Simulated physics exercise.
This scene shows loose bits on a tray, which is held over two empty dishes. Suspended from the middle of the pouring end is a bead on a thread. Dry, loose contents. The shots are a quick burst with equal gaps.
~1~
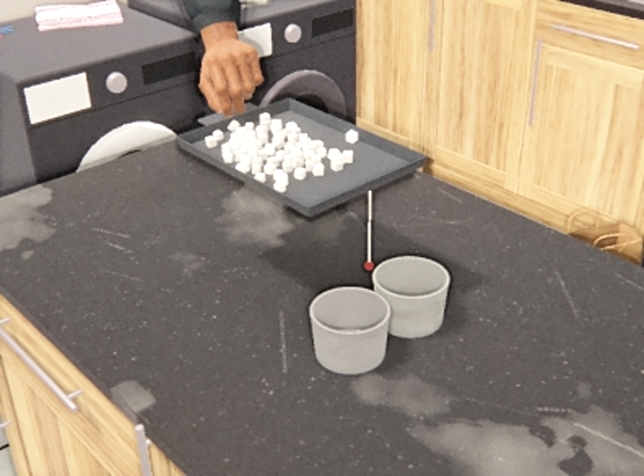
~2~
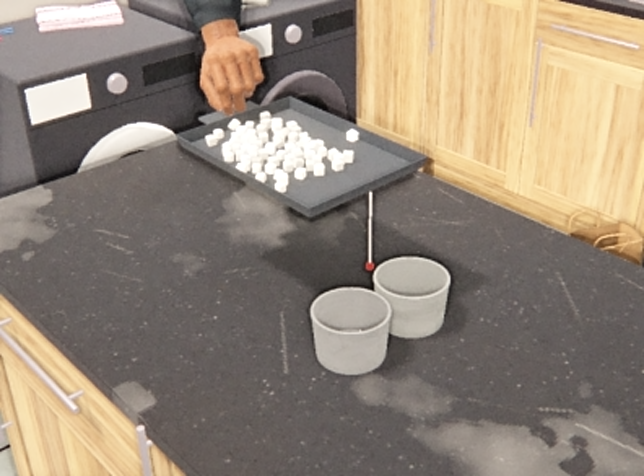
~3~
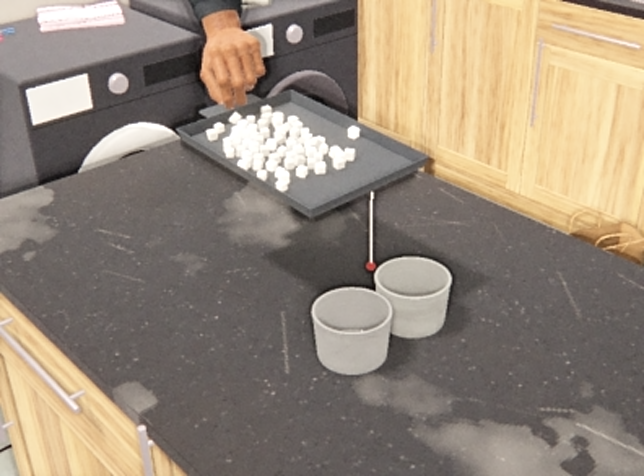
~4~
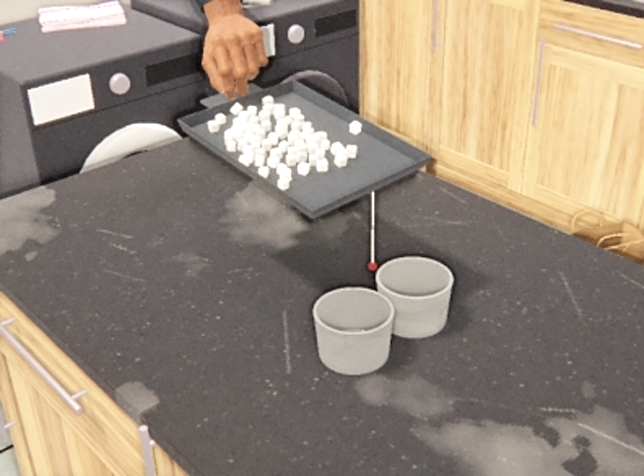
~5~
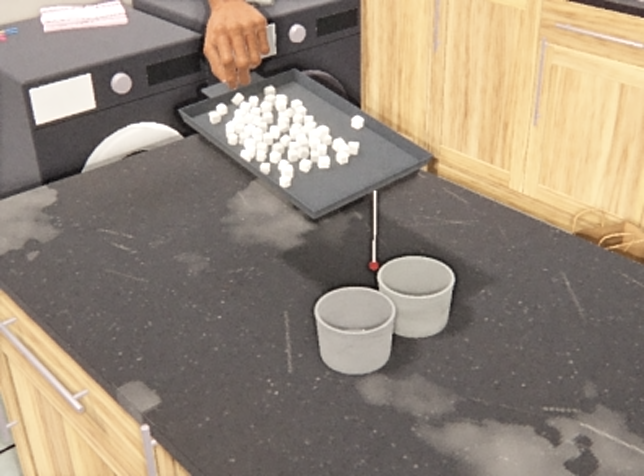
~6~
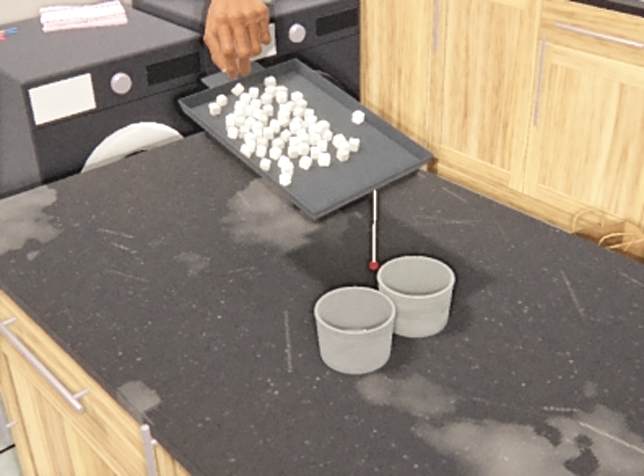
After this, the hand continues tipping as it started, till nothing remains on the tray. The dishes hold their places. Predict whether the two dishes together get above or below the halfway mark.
Above.
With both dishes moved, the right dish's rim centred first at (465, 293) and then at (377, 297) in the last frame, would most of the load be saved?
Try 1: Not up to half; try 2: In excess of half.
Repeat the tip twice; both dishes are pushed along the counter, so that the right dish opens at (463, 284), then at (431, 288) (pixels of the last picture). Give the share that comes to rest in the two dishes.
The first gives 20 %, the second 70 %.
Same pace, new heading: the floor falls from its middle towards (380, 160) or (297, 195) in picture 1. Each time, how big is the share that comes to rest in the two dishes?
I'd say some 20 in a hundred at first, then 30 in a hundred.
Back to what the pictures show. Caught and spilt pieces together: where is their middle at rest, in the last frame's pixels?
Centre at rest, last view: Approx. (359, 347).
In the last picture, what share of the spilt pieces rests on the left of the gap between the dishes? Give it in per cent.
Close to 40 in a hundred.
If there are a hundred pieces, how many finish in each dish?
About: Left dish 70, right dish 20 per cent.
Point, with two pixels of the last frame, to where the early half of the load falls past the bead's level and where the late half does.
First close to (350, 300), next close to (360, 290).
Soon after the last picture, tray tipped steeply; most on the tray; about a quarter in the air.
A little later, tray tipped right over; about a third on the tray; about a third in the left dish; a stray few in the right dish; a small part outside both; about a quarter in the air.
Later still, tray tipped past a quarter turn; about two thirds in the left dish; a small part in the right dish; a small part outside both.
At rest, tray tipped past a quarter turn; about two thirds in the left dish; a small part in the right dish; a small part outside both.
